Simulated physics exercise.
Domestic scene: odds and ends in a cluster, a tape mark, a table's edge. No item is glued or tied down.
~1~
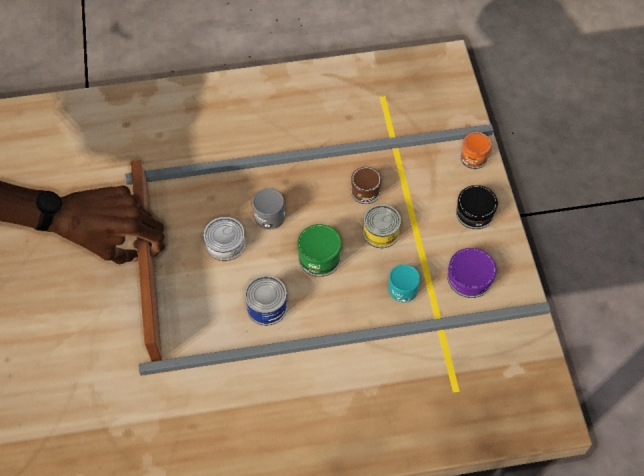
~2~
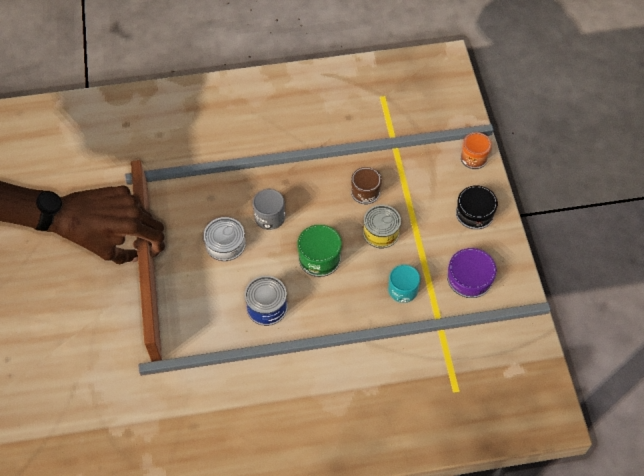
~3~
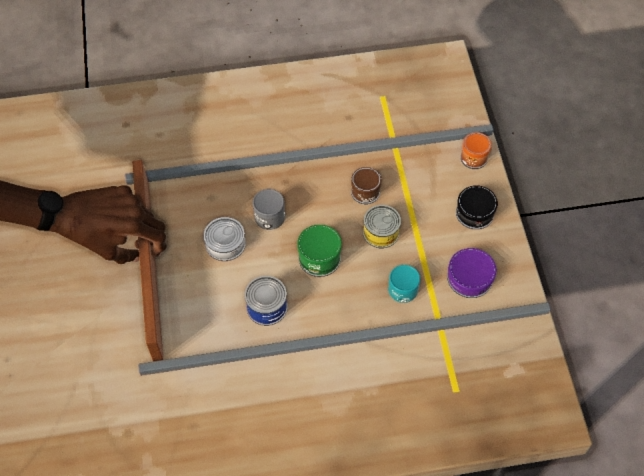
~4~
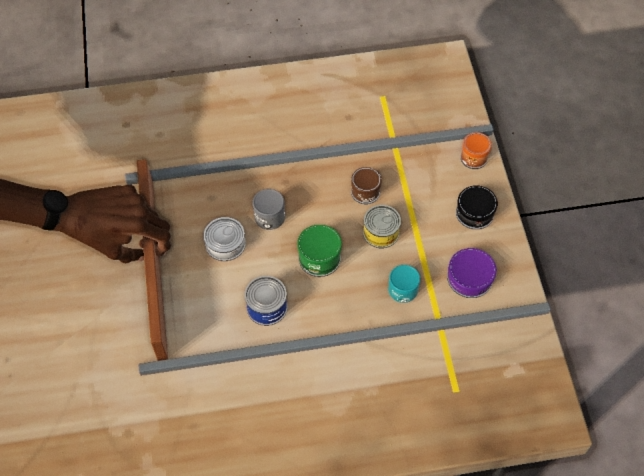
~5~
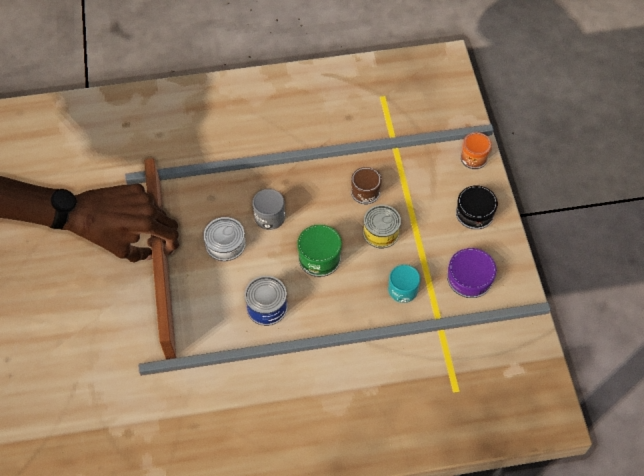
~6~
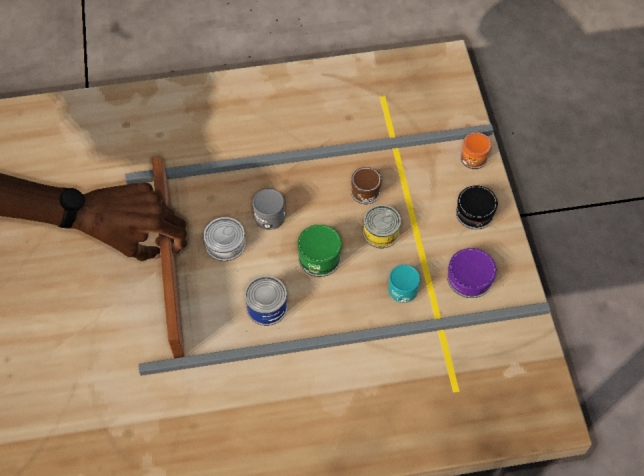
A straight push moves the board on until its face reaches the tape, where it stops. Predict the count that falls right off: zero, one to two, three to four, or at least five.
I expect that no piece will leave the table.
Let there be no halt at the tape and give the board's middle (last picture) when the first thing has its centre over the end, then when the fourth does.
The first puts it near (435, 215), the next near (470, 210).
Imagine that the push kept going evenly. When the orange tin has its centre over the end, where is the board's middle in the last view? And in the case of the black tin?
(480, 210) and then (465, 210), give or take.
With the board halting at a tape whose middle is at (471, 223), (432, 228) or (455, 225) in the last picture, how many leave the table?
Counts per try, in order: 2 / 0 / 1.
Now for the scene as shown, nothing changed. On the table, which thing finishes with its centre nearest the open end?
Looks like the purple tin to me.
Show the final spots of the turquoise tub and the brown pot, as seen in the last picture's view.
I'd put one close to (479, 267) and the other close to (443, 167).
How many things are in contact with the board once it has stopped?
The answer is 4.
Soon after, none off yet; orange tin at rest near (476, 151); black tin at rest near (476, 208); purple tin at rest near (471, 273).
In the end, the number that fall off is zero.
